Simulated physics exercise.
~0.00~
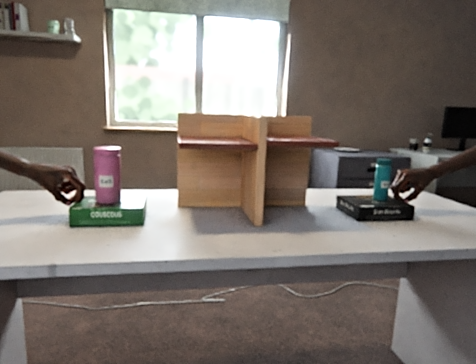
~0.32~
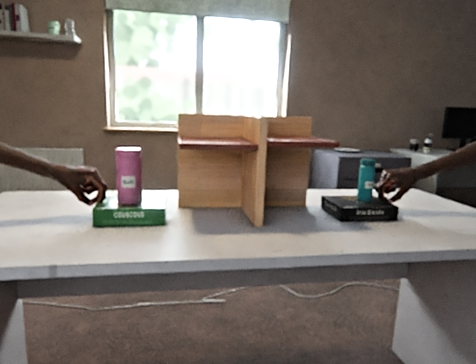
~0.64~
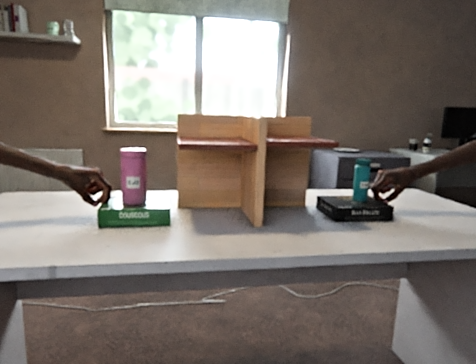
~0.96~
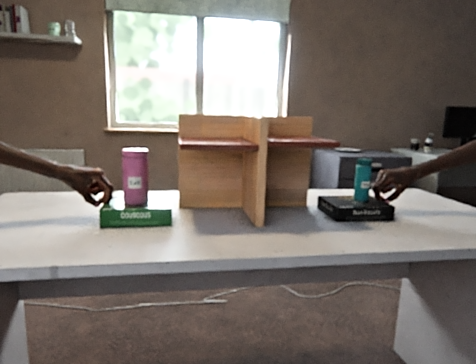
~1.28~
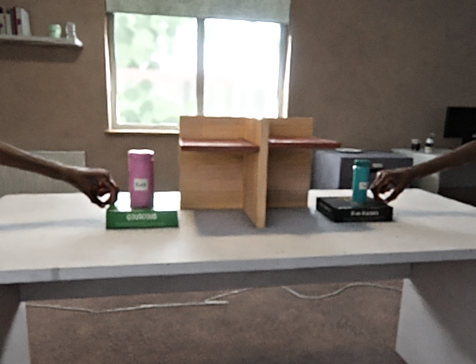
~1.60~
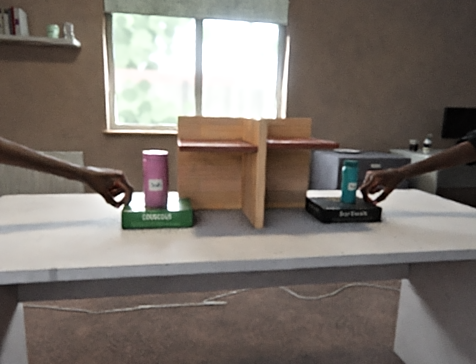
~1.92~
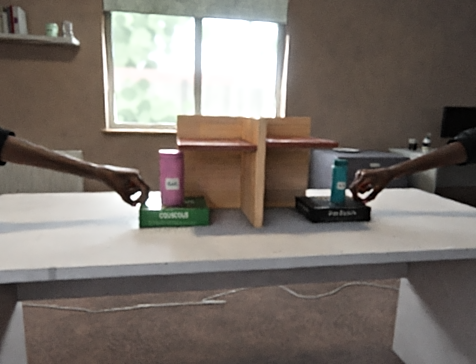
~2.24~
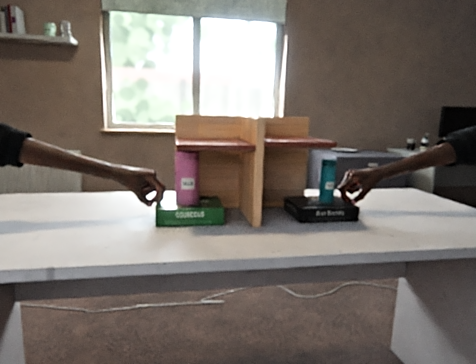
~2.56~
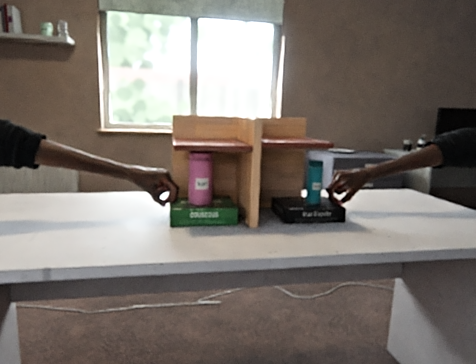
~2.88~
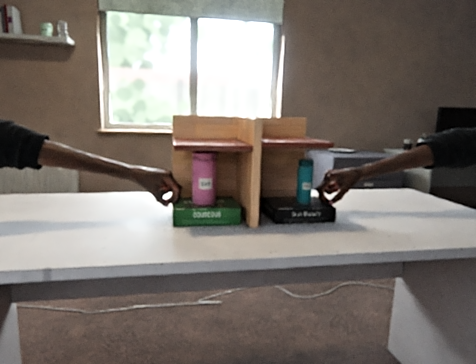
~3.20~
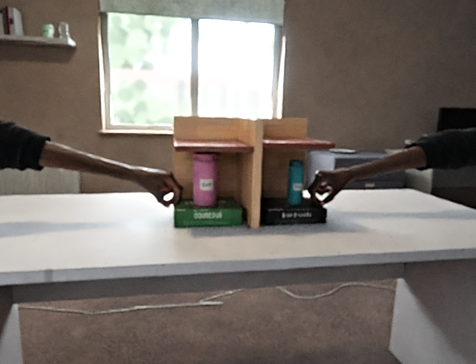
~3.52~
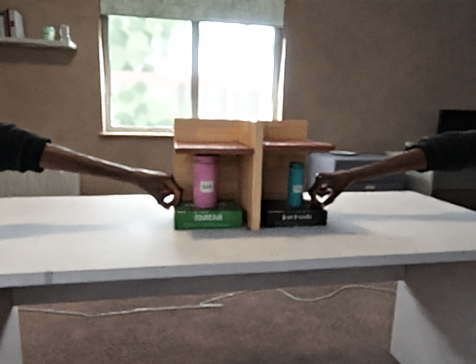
On a white table, two hands slide a pink jar and turquoise shaker under shelves.
